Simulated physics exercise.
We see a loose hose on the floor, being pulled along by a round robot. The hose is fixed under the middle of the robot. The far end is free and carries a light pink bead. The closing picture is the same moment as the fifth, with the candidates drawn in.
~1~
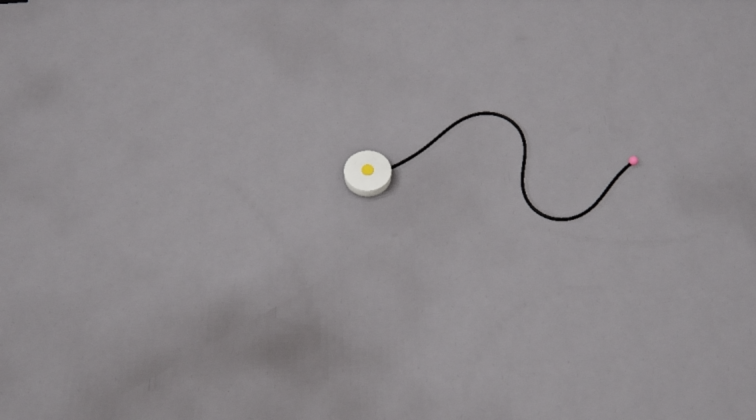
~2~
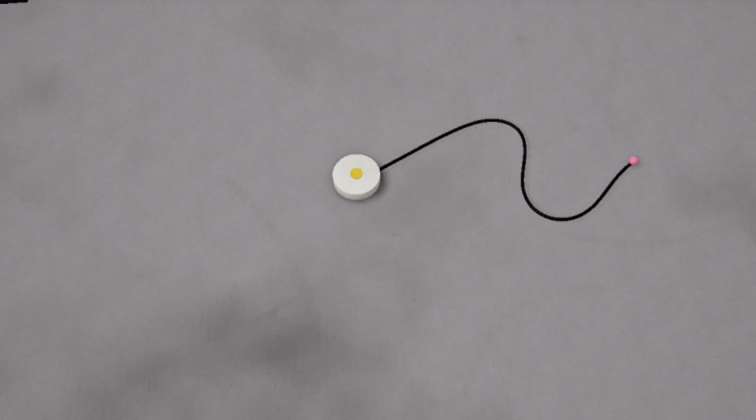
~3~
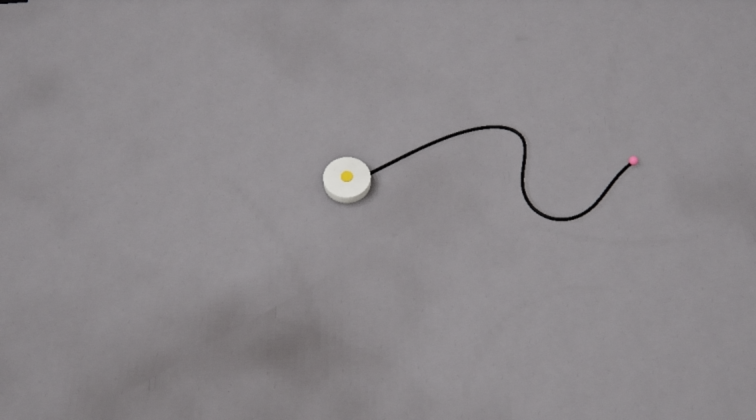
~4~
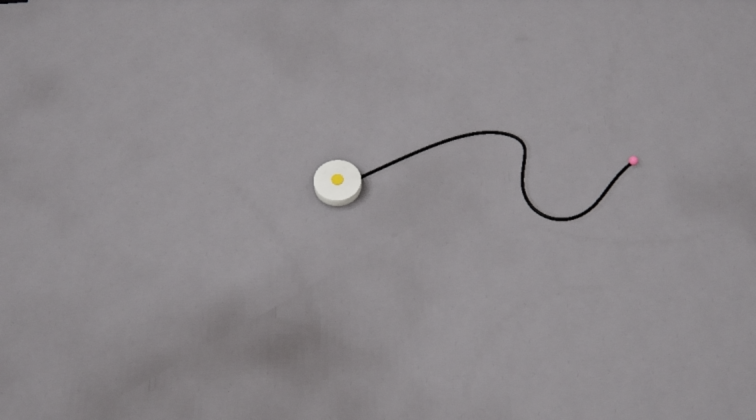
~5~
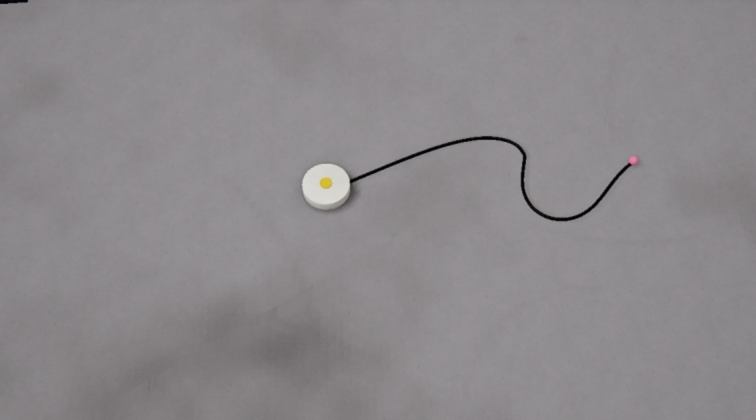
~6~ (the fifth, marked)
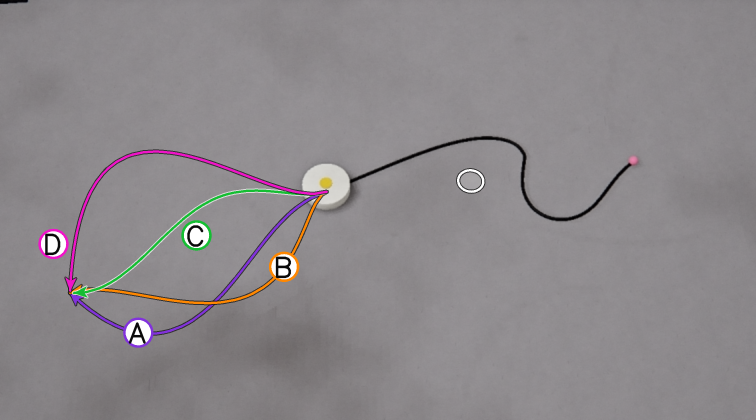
On a grey floor, a round white robot slides left, pulling a loose black hose straighter.
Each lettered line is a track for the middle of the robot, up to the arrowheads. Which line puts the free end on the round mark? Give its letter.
D is the one.
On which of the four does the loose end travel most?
Route D.
On the copy, A from (327, 192) via (213, 304) to (70, 293); B from (327, 192) via (234, 300) to (70, 293); C from (327, 192) via (192, 212) to (74, 293); D from (327, 192) via (155, 152) to (70, 291); the ring at (471, 181).
On D. First, robot (199, 155), middle of the hose (411, 184), free end (616, 174).
Then, robot (85, 195), middle of the hose (301, 170), free end (507, 180).
Finally, robot (67, 289), middle of the hose (267, 189), free end (474, 178); the free end is on the ring.
By contrast, A leaves the free end at (500, 206); B leaves the free end at (504, 208); C leaves the free end at (496, 187).
